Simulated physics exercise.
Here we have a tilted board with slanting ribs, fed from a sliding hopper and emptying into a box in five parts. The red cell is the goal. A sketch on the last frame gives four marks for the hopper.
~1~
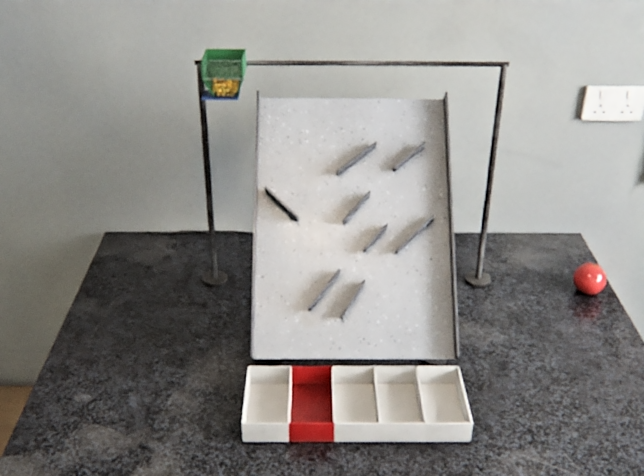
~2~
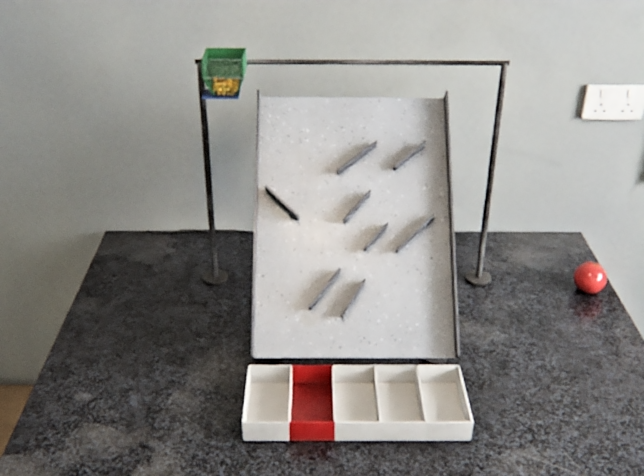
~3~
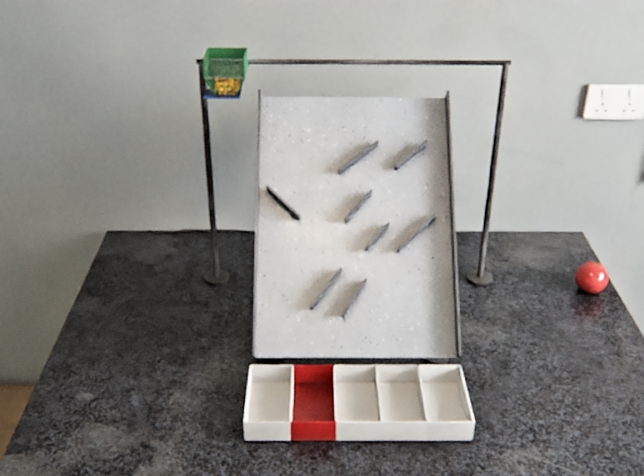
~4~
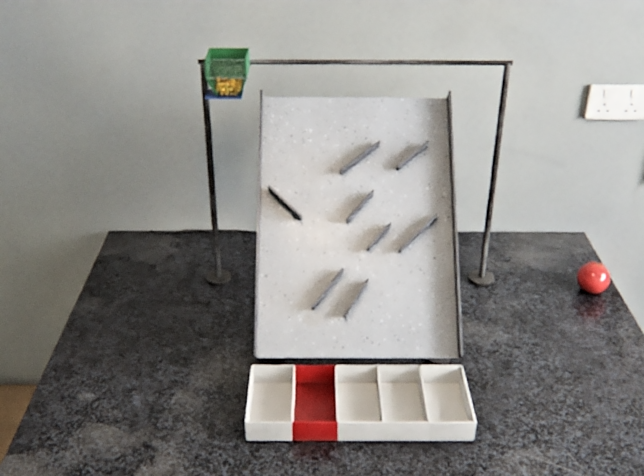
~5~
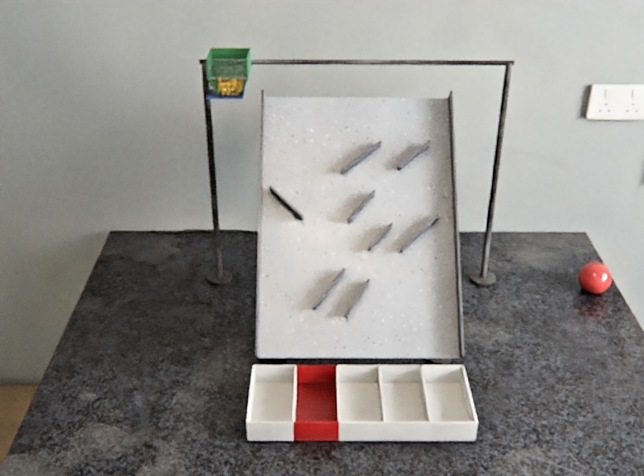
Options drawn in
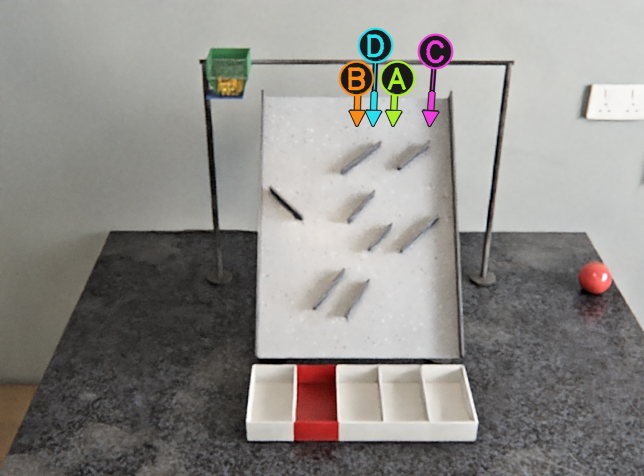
Tilted grey board with slanting ribs standing still above a five-part white box with one red cell, a small green hopper at upper left.
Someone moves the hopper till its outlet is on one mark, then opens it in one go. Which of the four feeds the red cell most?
Go for A.
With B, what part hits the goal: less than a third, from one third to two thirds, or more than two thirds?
It is less than a third.
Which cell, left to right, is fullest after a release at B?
The first.
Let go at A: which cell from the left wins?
The second.
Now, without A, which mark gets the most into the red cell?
The answer is D.
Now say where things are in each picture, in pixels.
Hopper at (224, 87), puffed corn balls, door shut, in the first frame.
Ribs (338, 170) to (377, 141), (395, 166) to (426, 141), (265, 185) to (298, 216), in the second frame.
Ribs (346, 219) to (372, 190), (366, 247) to (389, 222), (399, 249) to (436, 214), in the third frame.
Ribs (312, 307) to (343, 268), (345, 315) to (368, 279), in the fourth frame.
Red cell at (316, 430), number 2 of 5 from the left, in the fifth frame.
On the marked copy, mark A meets the board at (393, 120); mark B meets the board at (357, 120); mark C meets the board at (429, 120); mark D meets the board at (373, 120).
With A, about half in the red cell, about a third in other cells, a small part outside the box.
With B, a small part in the red cell, most in other cells, a small part outside the box.
With C, a small part in the red cell, about two thirds in other cells, about a quarter outside the box.
With D, about a third in the red cell, about half in other cells, a small part outside the box.
